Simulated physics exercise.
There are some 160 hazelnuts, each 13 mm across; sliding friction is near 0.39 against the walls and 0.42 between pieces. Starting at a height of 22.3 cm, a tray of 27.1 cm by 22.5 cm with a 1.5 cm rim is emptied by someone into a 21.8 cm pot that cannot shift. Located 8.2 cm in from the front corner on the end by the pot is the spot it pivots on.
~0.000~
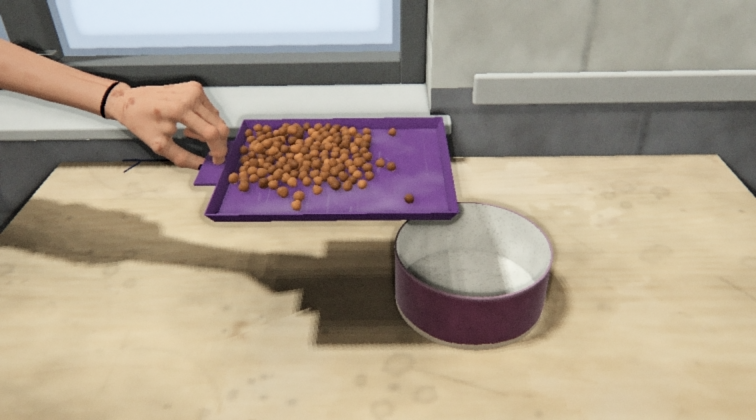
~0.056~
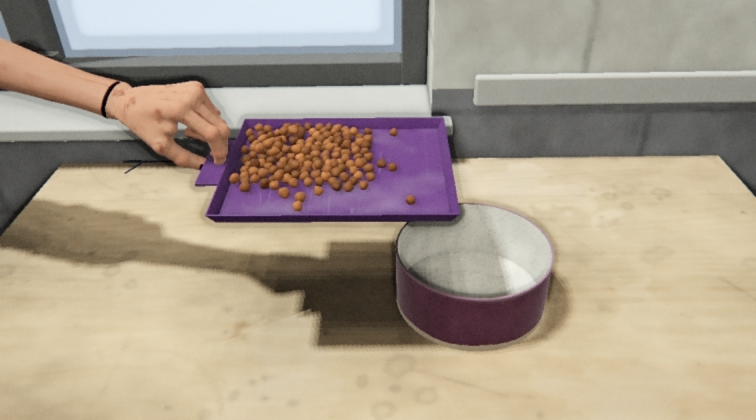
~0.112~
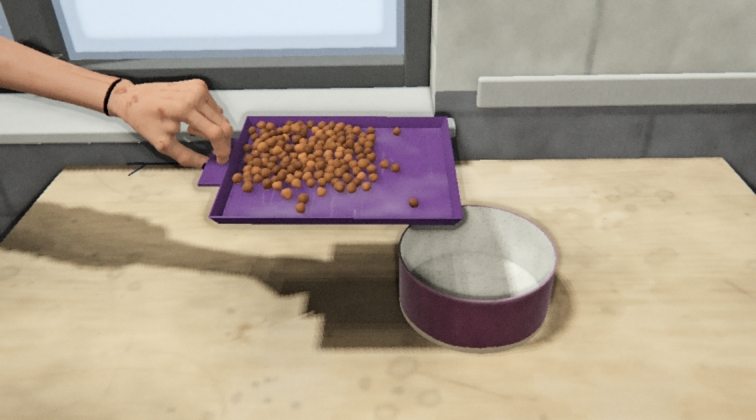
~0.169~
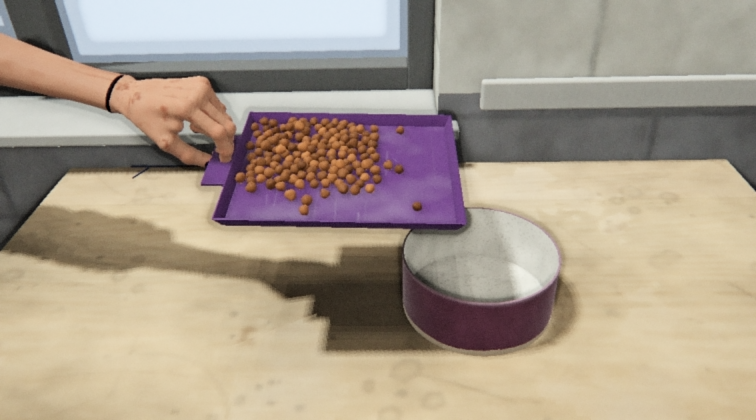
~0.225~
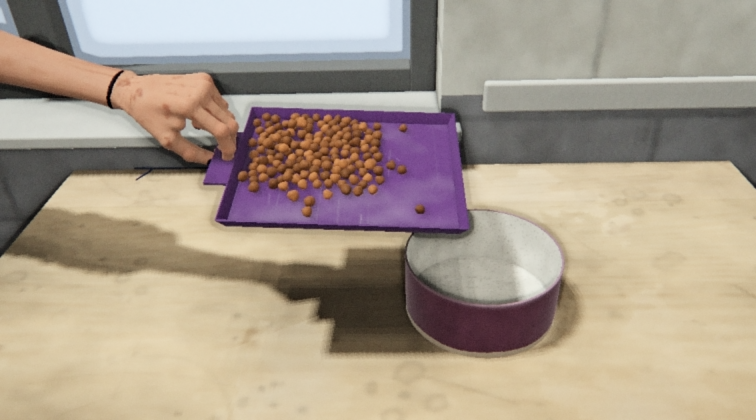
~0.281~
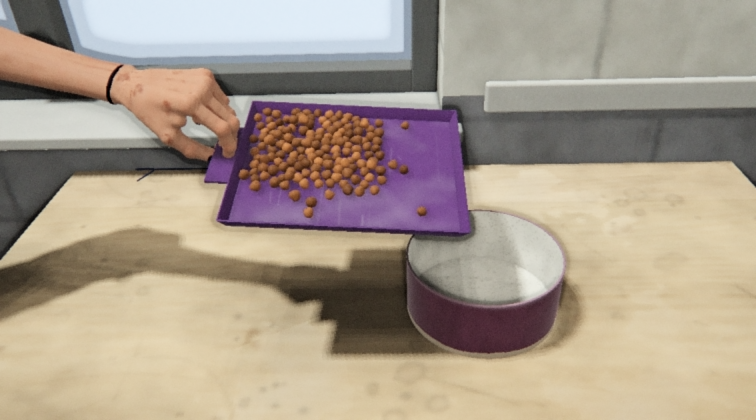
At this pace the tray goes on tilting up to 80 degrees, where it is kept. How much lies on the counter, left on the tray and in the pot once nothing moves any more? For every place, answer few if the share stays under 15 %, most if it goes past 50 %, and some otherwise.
Shares - counter: Most; tray: Few; pot: Few.
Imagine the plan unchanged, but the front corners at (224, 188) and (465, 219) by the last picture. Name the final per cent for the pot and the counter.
Final per cent - pot 75, counter 25.
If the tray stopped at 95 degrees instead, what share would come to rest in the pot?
In that case some 10 per cent.
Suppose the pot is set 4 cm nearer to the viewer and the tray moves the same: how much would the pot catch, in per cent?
35 per cent.
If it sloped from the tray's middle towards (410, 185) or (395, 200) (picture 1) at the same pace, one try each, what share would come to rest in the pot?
Around 60 % for the first direction, around 20 % for the second.
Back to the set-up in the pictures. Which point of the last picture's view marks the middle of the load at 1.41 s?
I reckon close to (408, 317).
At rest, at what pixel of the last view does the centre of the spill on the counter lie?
It comes to rest with its centre close to (429, 393).
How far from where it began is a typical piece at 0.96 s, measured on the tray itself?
Displacement on the tray: About 15 cm.
After 0.96 s, tilt 43 degrees; the tray holds 85 %, the pot 0 %.
Then, at 1.41 s, tilt 65 degrees; the tray holds 35 %, the pot 5 %.
Then, at 1.93 s, tilt 80 degrees; the tray holds 0 %, the pot 10 %.
At rest (2.6 s), counter 90 %, tray 0 %, pot 10 %.
